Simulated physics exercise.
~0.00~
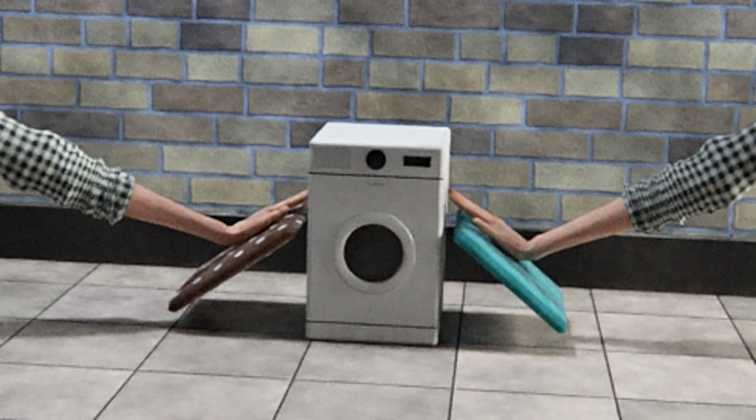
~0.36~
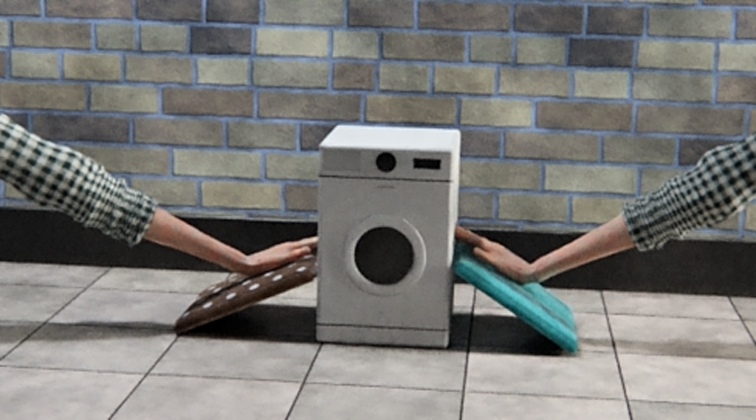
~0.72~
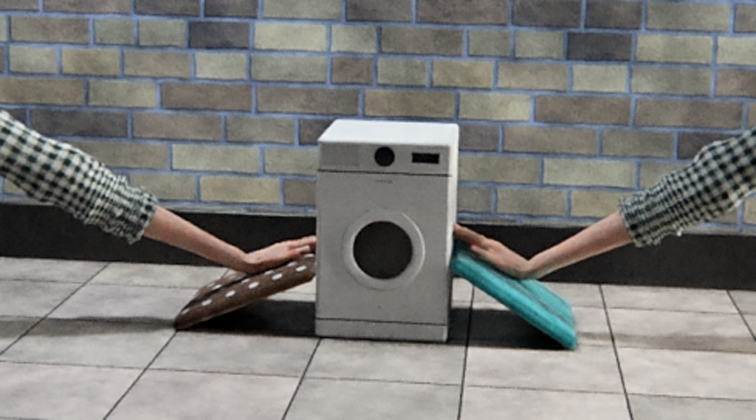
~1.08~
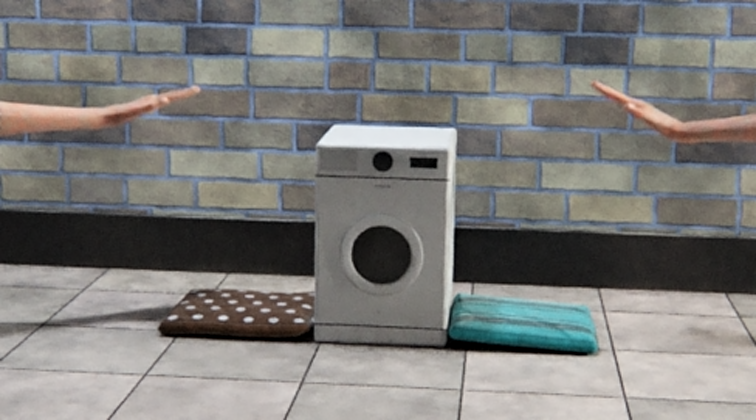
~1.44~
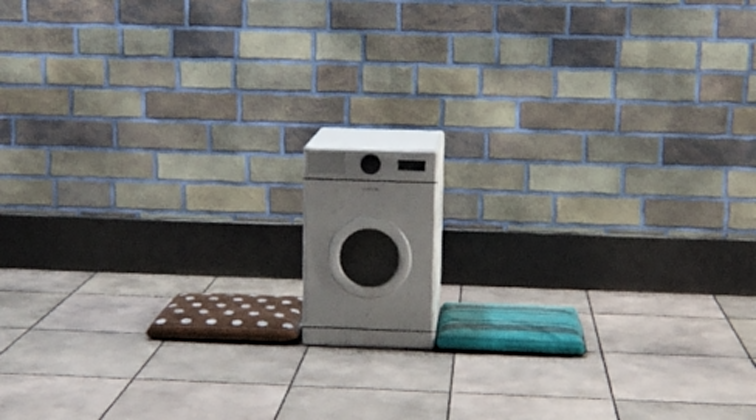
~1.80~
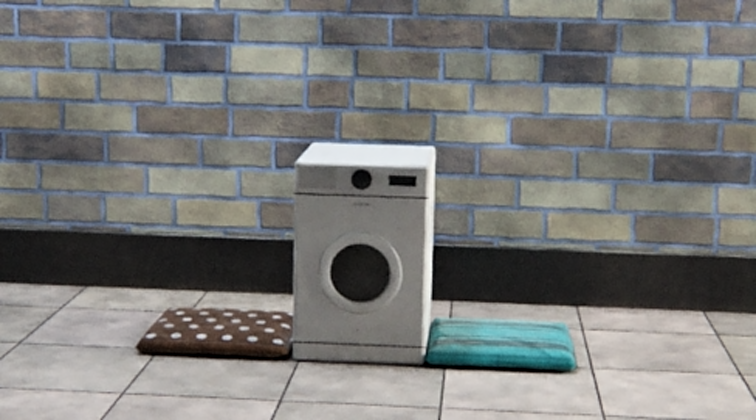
The clip shows two hands holding a brown polka-dotted seat pad and a turquoise seat pad tilted against either side of a white machine, lowering them slightly, then letting go and drawing away as both pads end up lying flat on the tiled floor beside it.
